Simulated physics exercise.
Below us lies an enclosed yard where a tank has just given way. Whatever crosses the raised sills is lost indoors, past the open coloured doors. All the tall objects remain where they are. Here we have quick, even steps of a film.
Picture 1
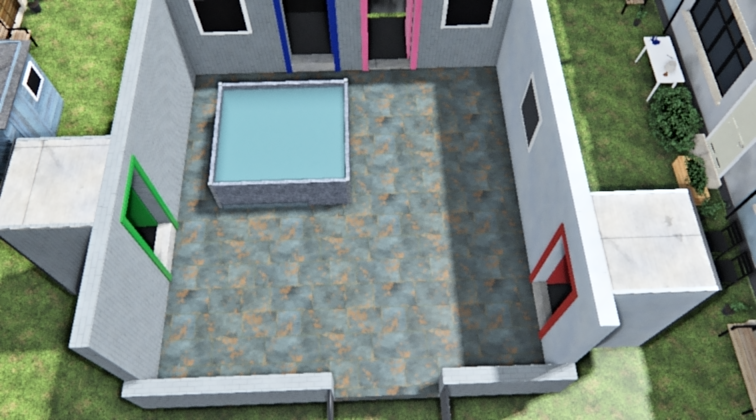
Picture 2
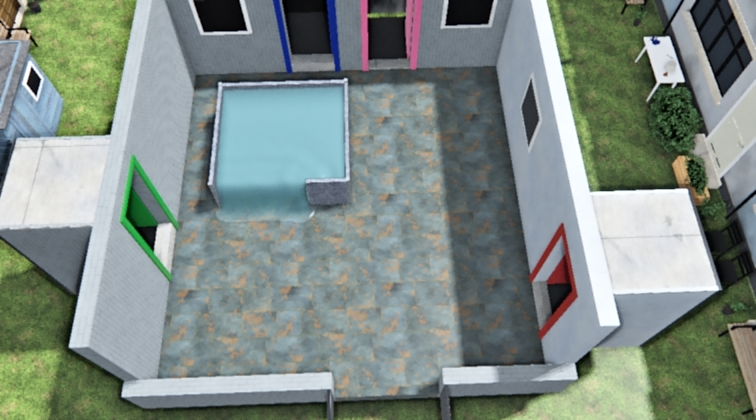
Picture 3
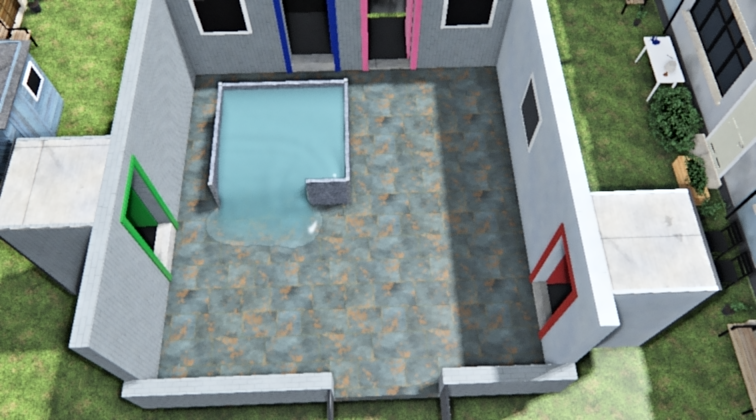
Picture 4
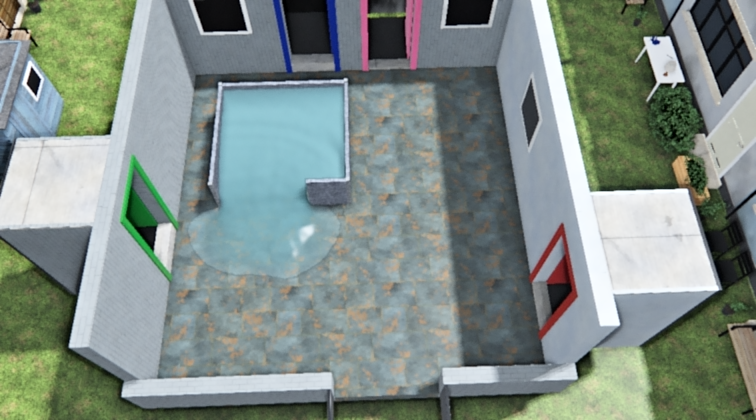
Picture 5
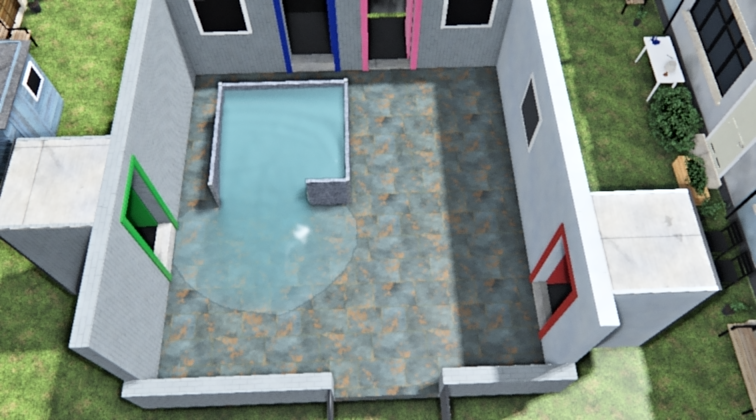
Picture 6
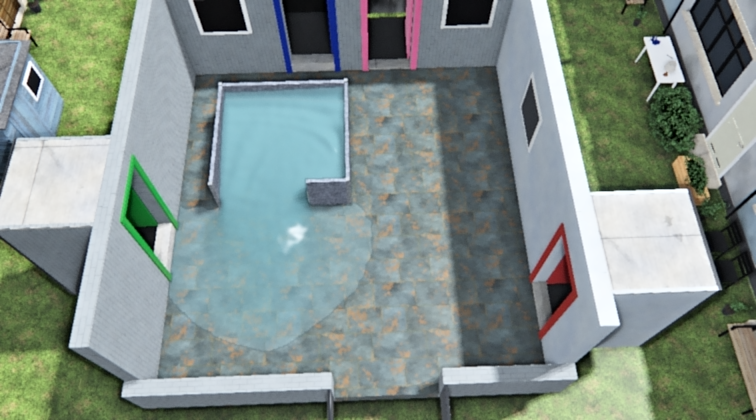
Pale blue water sits still in a raised rectangular tank inside a walled yard, then pours out through a gap in the tank's near side. It spreads across the mottled floor in a widening, rounded sheet, reaching the left wall below the green-framed window and extending toward the viewer.
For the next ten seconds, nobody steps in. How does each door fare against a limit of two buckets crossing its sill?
Result: The pink door is going to stay inside the allowance. The blue door is going to stay inside the allowance. The green door is going to stay inside the allowance. The red door is going to overshoot the allowance.
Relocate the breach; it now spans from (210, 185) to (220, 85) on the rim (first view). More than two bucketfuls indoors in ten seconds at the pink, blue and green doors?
Pink door: Crosses the line; blue door: Falls short; green door: Falls short.
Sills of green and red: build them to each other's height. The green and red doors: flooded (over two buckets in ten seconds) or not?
As I read it, the green door ends up above while the red door remains below.
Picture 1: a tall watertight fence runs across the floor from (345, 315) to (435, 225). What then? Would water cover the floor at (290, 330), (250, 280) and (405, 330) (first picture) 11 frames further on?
Taking the three spots in turn, they are inundated, inundated and unwetted.
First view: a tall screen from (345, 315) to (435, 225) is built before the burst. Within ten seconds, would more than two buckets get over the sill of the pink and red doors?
Pink door goes over; red door is over.
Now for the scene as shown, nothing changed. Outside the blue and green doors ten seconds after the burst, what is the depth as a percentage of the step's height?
Roughly 50 % and 30 %, respectively.
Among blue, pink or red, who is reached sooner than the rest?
That would be the red-painted one.
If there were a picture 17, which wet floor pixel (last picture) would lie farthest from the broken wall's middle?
I reckon the front has reached (455, 377) by then.
A moment on, water covers 35 % of the floor; the pink door not reached, the blue door not reached, the green door wet at the sill, nothing in, the red door not reached.
Next, water covers 35 % of the floor; the pink door not reached, the blue door not reached, the green door wet at the sill, nothing in, the red door not reached.
Then, water covers 45 % of the floor; the pink door not reached, the blue door not reached, the green door wet at the sill, nothing in, the red door wet at the sill, nothing in.
Later, water covers 75 % of the floor; the pink door not reached, the blue door not reached, the green door wet at the sill, nothing in, the red door far over two buckets in.
In the end, water covers 100 % of the floor; the pink door under two buckets in, the blue door wet at the sill, nothing in, the green door wet at the sill, nothing in, the red door far over two buckets in.
